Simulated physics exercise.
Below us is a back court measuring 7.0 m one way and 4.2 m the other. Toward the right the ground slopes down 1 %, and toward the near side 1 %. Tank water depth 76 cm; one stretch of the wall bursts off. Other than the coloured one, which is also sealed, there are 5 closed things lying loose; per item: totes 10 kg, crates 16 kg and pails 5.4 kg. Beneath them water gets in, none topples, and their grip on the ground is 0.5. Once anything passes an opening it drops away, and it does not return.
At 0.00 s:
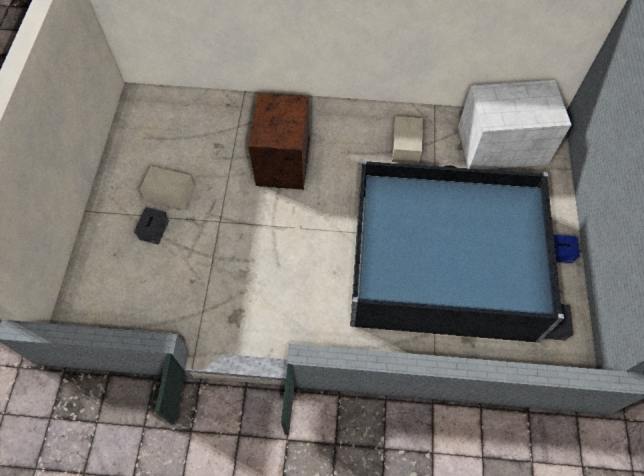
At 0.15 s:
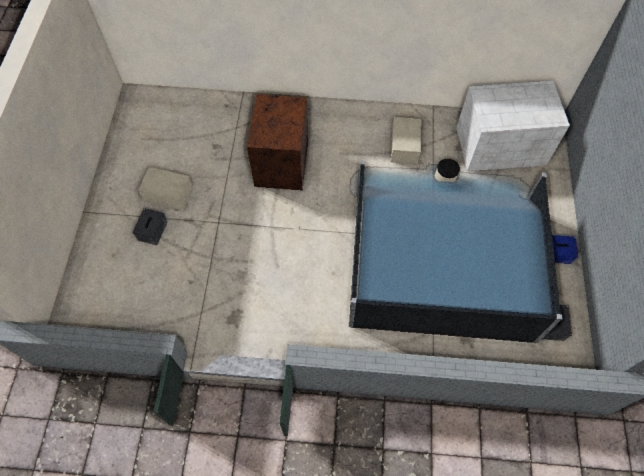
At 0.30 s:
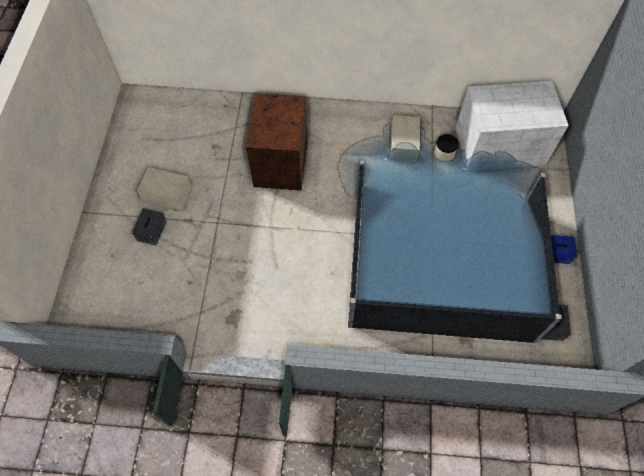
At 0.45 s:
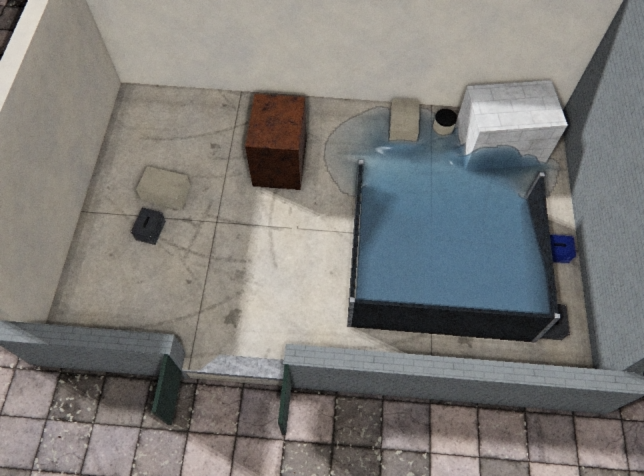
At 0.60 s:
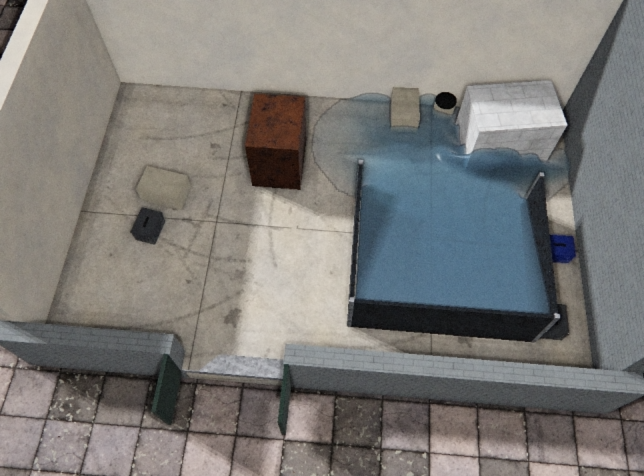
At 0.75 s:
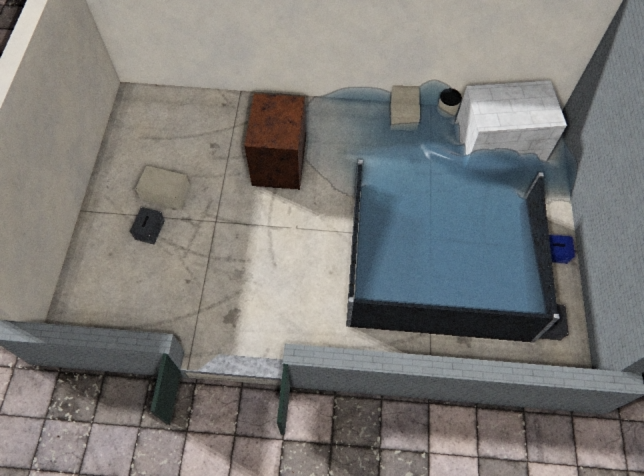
A large dark-walled tank of blue water stands on the right of a walled, paved court, seen from above by a still camera. Behind it sit a pale box, a big white crate and a small dark-topped pail, with a rusty brown block left of centre and a blue tote at right. The tank's back wall gives way and water spreads across the floor around the pail and boxes.
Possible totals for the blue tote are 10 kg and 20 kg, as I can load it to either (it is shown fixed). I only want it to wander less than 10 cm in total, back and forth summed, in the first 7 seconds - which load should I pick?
You need more than either.
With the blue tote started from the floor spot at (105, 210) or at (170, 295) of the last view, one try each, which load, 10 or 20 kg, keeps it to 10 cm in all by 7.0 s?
No option, then no option.
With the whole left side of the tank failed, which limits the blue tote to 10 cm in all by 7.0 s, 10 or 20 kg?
Then, in short, the smaller is plenty.
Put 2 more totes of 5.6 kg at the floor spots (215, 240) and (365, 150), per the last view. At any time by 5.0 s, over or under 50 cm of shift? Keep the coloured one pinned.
Below the mark, beyond the mark.
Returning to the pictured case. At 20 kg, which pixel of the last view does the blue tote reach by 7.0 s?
Around (360, 341).
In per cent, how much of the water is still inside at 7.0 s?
Close to 92 in a hundred parts remain.
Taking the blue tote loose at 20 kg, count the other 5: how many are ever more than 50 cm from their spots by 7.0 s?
Count: 5.
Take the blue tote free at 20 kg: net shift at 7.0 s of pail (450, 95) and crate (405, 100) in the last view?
Displacement: 80 cm, then 400 cm.
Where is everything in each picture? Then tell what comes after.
The blue tote at (563, 245), on the bottom; water covers 4.3 m2; 0 of 6 have shifted, in the first frame.
The blue tote at (562, 245) rests on the ground; water covers 5.6 m2; 1 of 6 have shifted, in the second frame.
The blue tote at (561, 245), on the bottom; water covers 6.8 m2; 1 of 6 have shifted, in the third frame.
The blue tote at (560, 245) rests on the ground; water covers 8.0 m2; 2 of 6 have shifted, in the fourth frame.
The blue tote at (559, 245) rests on the ground; 9.0 m2 under water; 2 of 6 have shifted, in the fifth frame.
The blue tote at (559, 245) rests on the ground; 9.5 m2 under water; 2 of 6 have shifted, in the sixth frame.
After 1.4 s the blue tote would be 11 cm from its start with 10 kg and 1 cm from its start with 20 kg; 7 cm of water round it then.
After 3.1 s the blue tote would be 147 cm from its start with 10 kg and 126 cm from its start with 20 kg; 23 cm of water round it then.
After 4.9 s the blue tote would be 221 cm from its start with 10 kg and 160 cm from its start with 20 kg; 23 cm of water round it then.
After 7.0 s the blue tote would be gone out with 10 kg and 301 cm from its start with 20 kg; 13 cm of water round it then.
